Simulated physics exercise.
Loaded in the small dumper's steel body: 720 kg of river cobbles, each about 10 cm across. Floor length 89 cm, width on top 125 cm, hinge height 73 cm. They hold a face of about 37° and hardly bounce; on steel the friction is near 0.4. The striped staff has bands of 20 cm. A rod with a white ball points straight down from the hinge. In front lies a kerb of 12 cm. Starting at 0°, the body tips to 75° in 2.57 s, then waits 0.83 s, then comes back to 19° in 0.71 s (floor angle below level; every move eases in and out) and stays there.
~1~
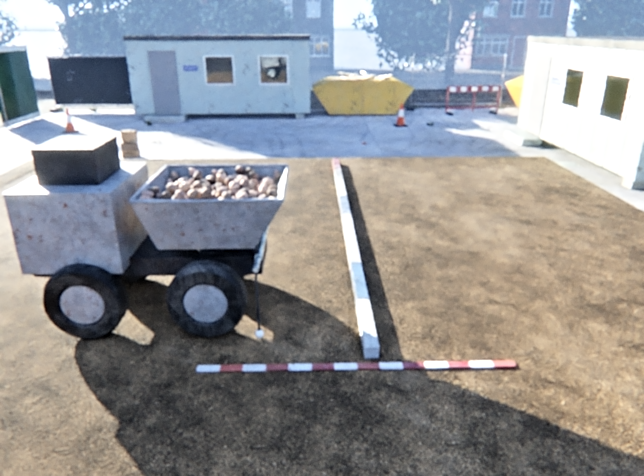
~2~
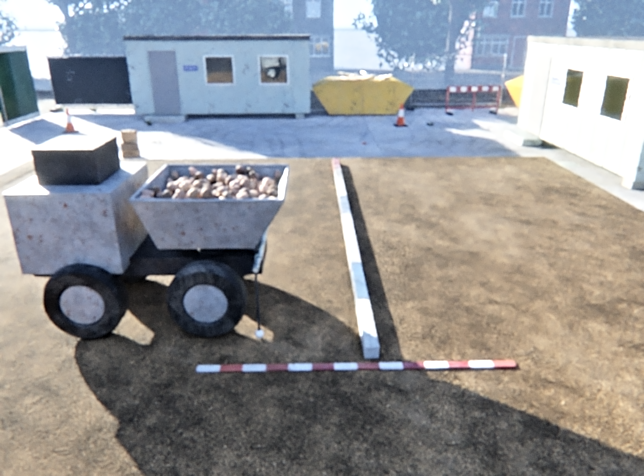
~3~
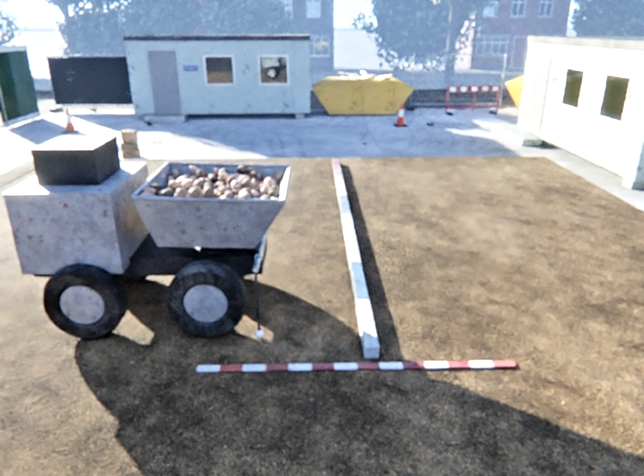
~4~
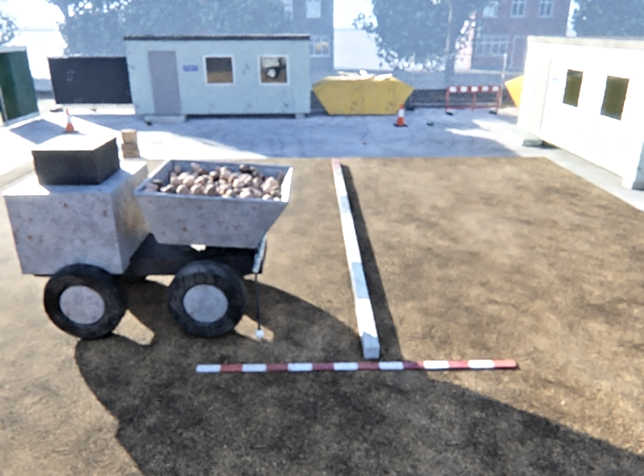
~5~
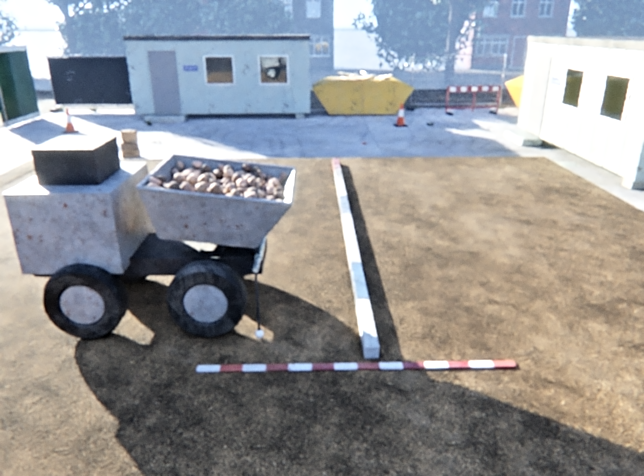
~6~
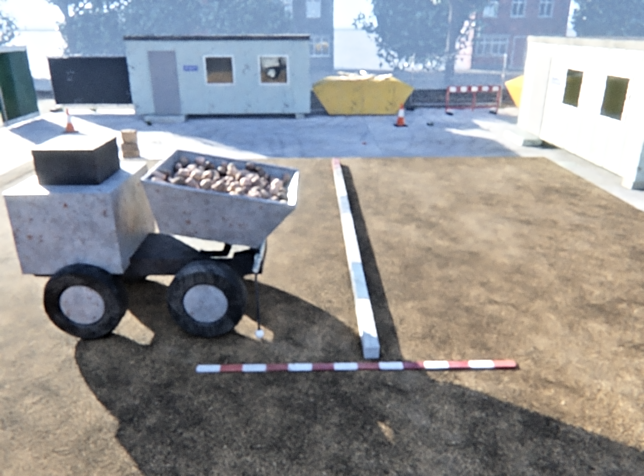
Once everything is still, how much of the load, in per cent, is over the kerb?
About 50 per cent.
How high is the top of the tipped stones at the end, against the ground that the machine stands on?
About 36 cm above it.
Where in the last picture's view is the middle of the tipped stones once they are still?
Their middle is at about (373, 299).
A little later the floor is at 63°; 97 % in the body, 3 % on this side of the kerb; the foremost stones are at (357, 290).
Then the floor is at 75°; 50 % in the body, 27 % on this side of the kerb, 23 % over the kerb; the foremost stones are at (432, 295).
Later still the floor is at 19°; 7 % in the body, 41 % on this side of the kerb, 52 % over the kerb; the foremost stones are at (513, 286).
In the end the floor is at 19°; 7 % in the body, 41 % on this side of the kerb, 52 % over the kerb; the foremost stones are at (513, 286).
